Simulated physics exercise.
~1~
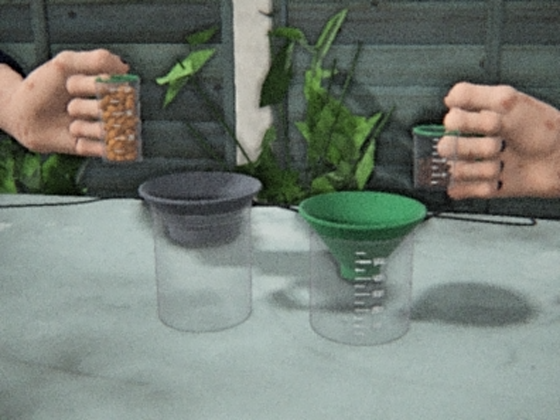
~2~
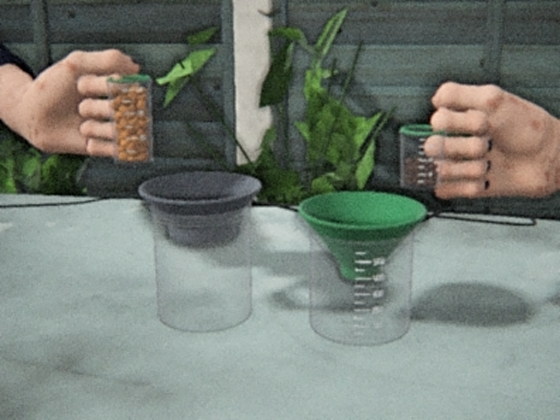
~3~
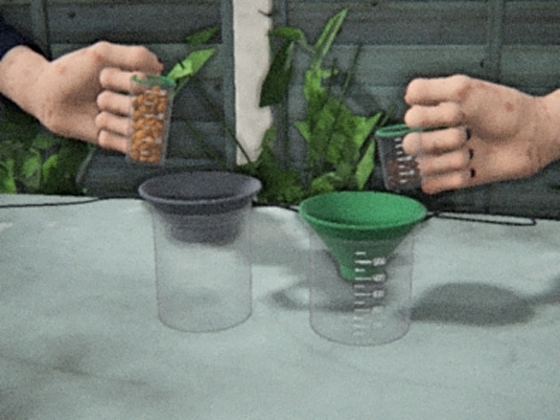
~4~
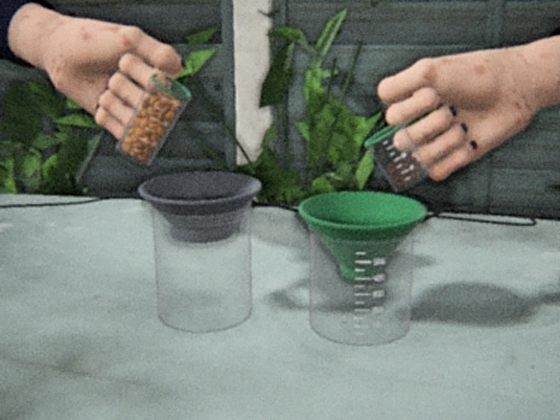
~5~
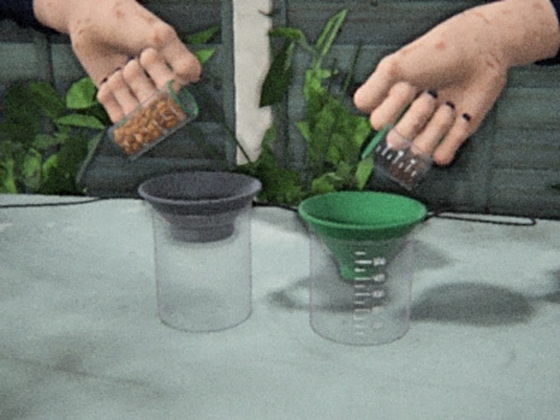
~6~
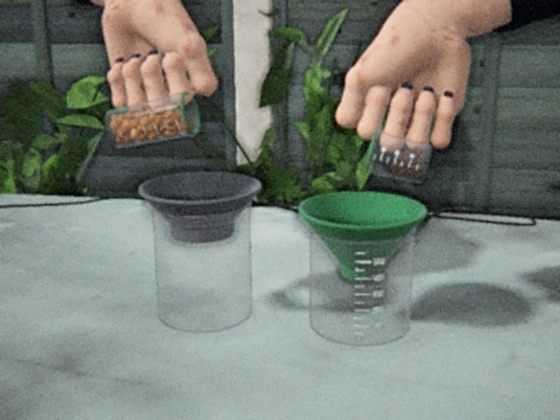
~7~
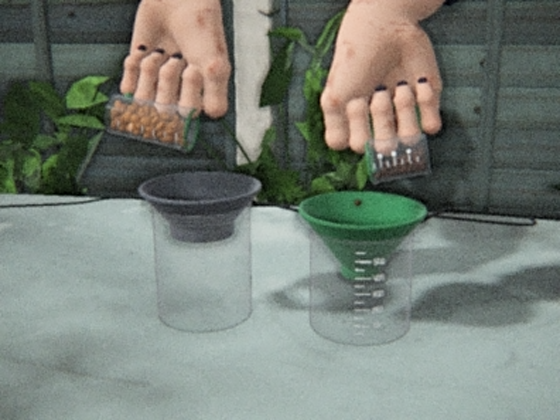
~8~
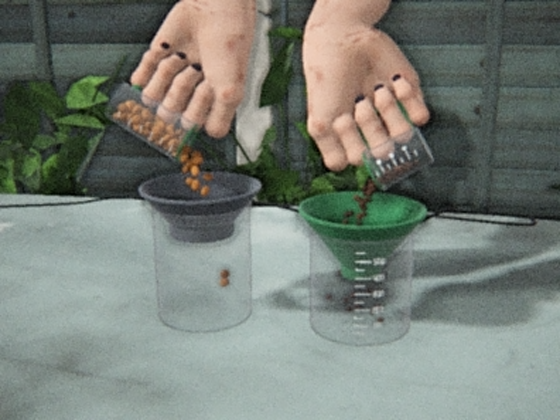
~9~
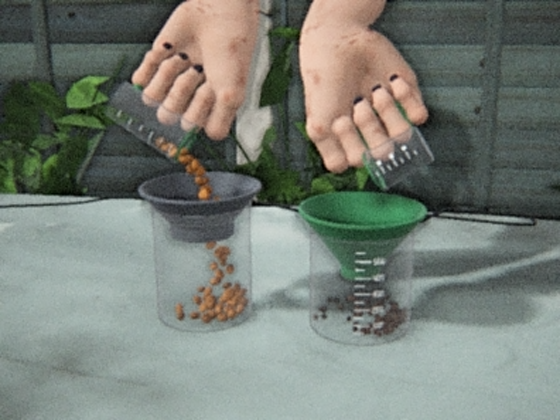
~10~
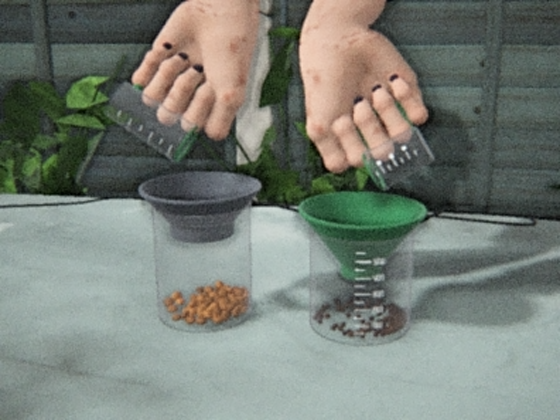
Two hands tipped small clear cups over a grey funnel on the left and a green one on the right, pouring orange-brown pieces and dark bits through them, until both cups were empty and everything lay in the clear jars below.
